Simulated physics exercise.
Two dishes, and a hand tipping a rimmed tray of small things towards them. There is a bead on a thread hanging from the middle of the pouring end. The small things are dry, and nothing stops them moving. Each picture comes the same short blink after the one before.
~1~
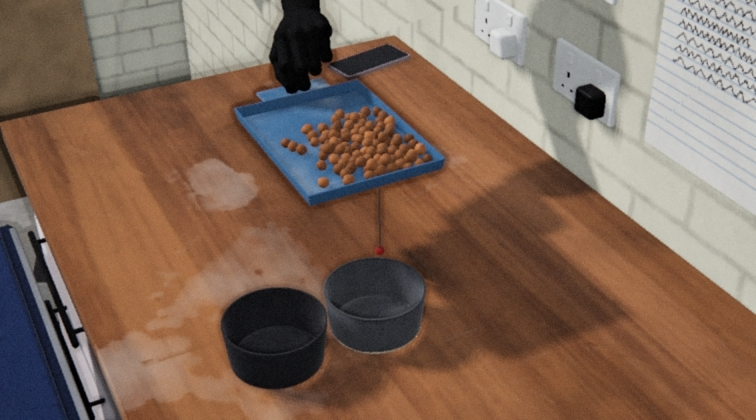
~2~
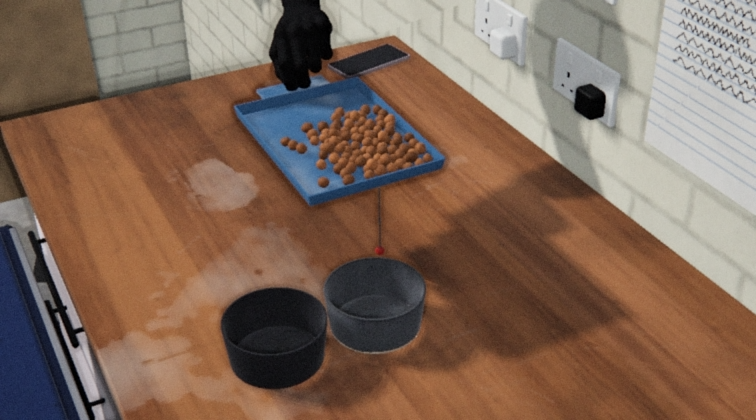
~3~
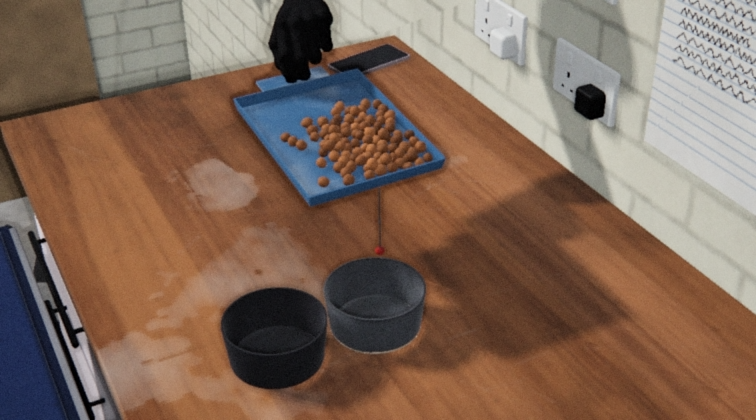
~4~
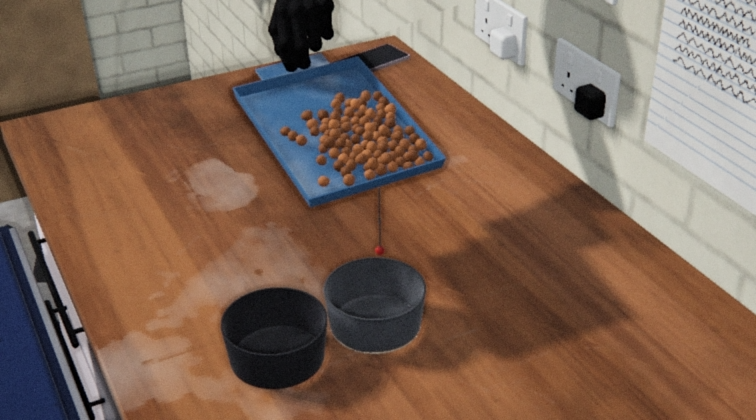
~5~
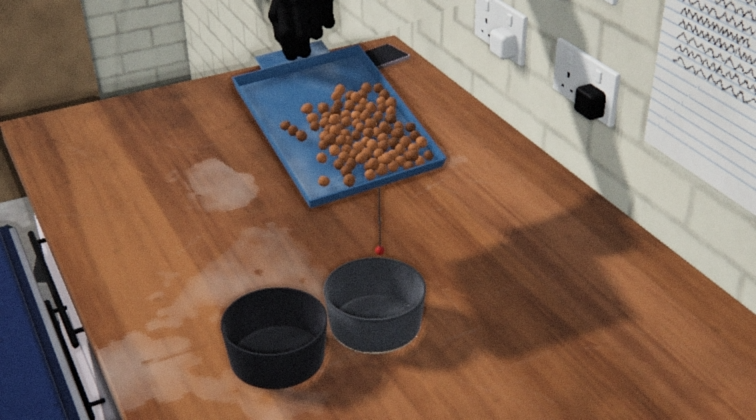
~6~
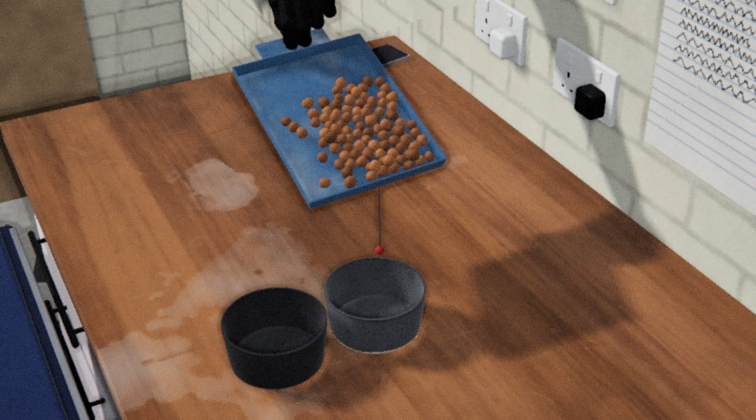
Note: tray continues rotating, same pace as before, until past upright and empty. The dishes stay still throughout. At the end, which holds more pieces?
Pretty sure the heavier pile builds up on the right there.
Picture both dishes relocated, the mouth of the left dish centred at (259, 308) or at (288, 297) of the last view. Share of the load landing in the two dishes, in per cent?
It comes to about 50 per cent the first time and about 50 per cent the second.
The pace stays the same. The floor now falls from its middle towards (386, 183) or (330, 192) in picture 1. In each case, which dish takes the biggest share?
Results - the dish on the right side first, the dish on the right side second.
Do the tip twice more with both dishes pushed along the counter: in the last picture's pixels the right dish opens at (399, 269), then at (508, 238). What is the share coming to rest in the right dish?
First placement: 40 per cent; second placement: 0 per cent.
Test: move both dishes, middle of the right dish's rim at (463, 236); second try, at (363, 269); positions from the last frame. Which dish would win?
The dish to the left; the dish to the right.
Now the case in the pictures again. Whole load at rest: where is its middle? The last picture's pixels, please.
Roughly pixel (385, 322).
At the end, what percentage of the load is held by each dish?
Roughly 0 in a hundred for the left dish, roughly 60 in a hundred for the right dish.
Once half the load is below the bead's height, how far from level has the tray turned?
That happens at around 110°.
Shortly afterwards, tray tipped steeply; all but a few on the tray; only a few in the left dish; only a few in the right dish; only a few outside both; only a few in the air.
Next, tray tipped past a quarter turn; all but a few on the tray; only a few in the left dish; a little in the right dish; only a few outside both; only a few in the air.
Some moments later, tray tipped past a quarter turn; a little in the left dish; near two thirds in the right dish; near a third outside both; only a few in the air.
In the end, tray tipped past a quarter turn; a little in the left dish; near two thirds in the right dish; near a third outside both.
